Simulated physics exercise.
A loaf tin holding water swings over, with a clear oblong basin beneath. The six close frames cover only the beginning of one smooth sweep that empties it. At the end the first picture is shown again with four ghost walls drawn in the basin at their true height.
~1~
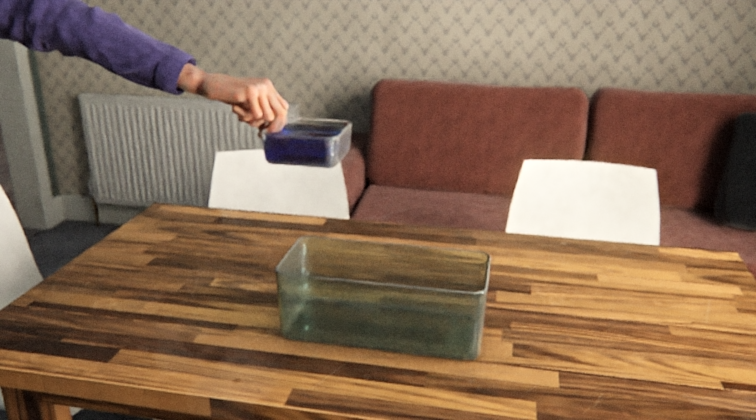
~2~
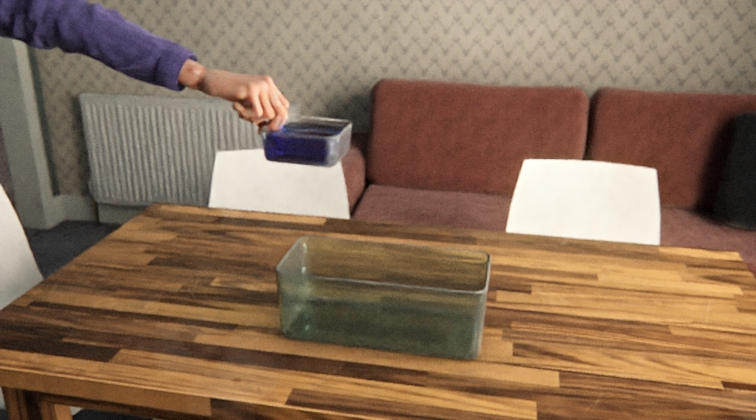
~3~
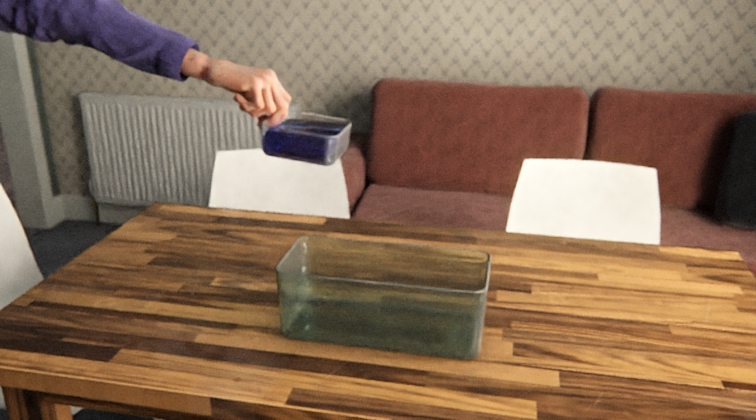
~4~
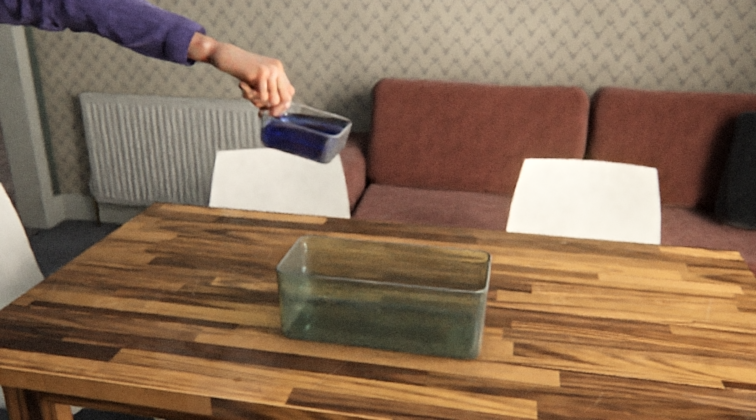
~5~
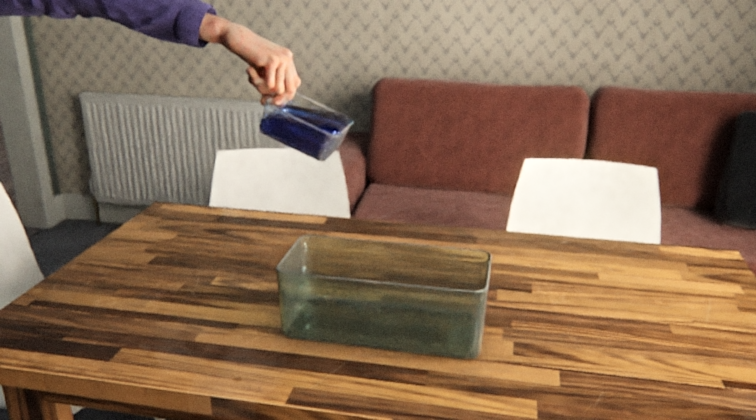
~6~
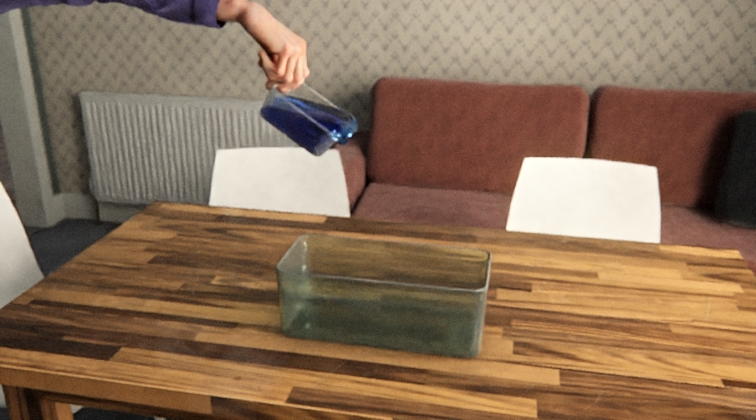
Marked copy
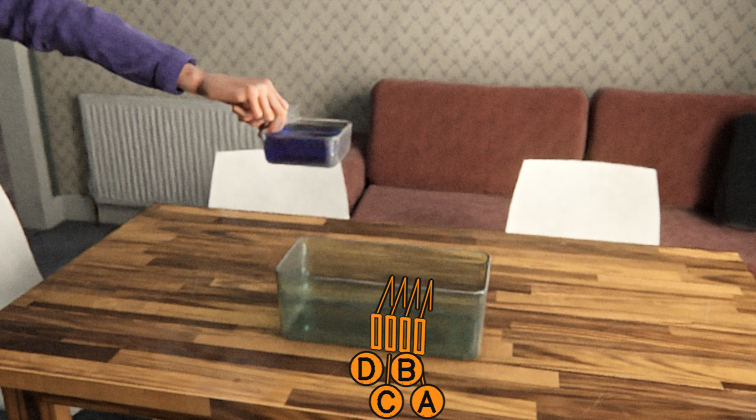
A hand in a purple sleeve held a small clear container of blue liquid above a larger glass basin on a wooden table, then tilted it steadily rightward until the liquid reached over its lip.
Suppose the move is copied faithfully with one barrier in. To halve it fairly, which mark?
Best: A.
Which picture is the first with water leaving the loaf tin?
Picture 5.
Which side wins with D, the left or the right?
The right side.
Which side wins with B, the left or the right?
The right side.
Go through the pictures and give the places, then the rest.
Upright, lip at (344, 129); basin from (282, 334) to (480, 358); nothing has left yet.
Upright, lip at (344, 129); nothing has left yet.
Tipped about 6°, lip at (344, 128); nothing has left yet.
Tipped about 14°, lip at (344, 128); nothing has left yet.
Tipped about 23°, lip at (344, 128); water is over the lip, down to (344, 128).
Tipped about 34°, lip at (344, 127); water is over the lip, down to (348, 137).
On the marked copy, A at (418, 358); B at (403, 356); C at (389, 354); D at (375, 353).
For place A, about 48 % ends left of the wall and 47 % right of it; 5 % is lost outside.
For place B, about 32 % ends left of the wall and 63 % right of it; 5 % is lost outside.
For place C, about 21 % ends left of the wall and 75 % right of it; 4 % is lost outside.
For place D, about 10 % ends left of the wall and 85 % right of it; 5 % is lost outside.
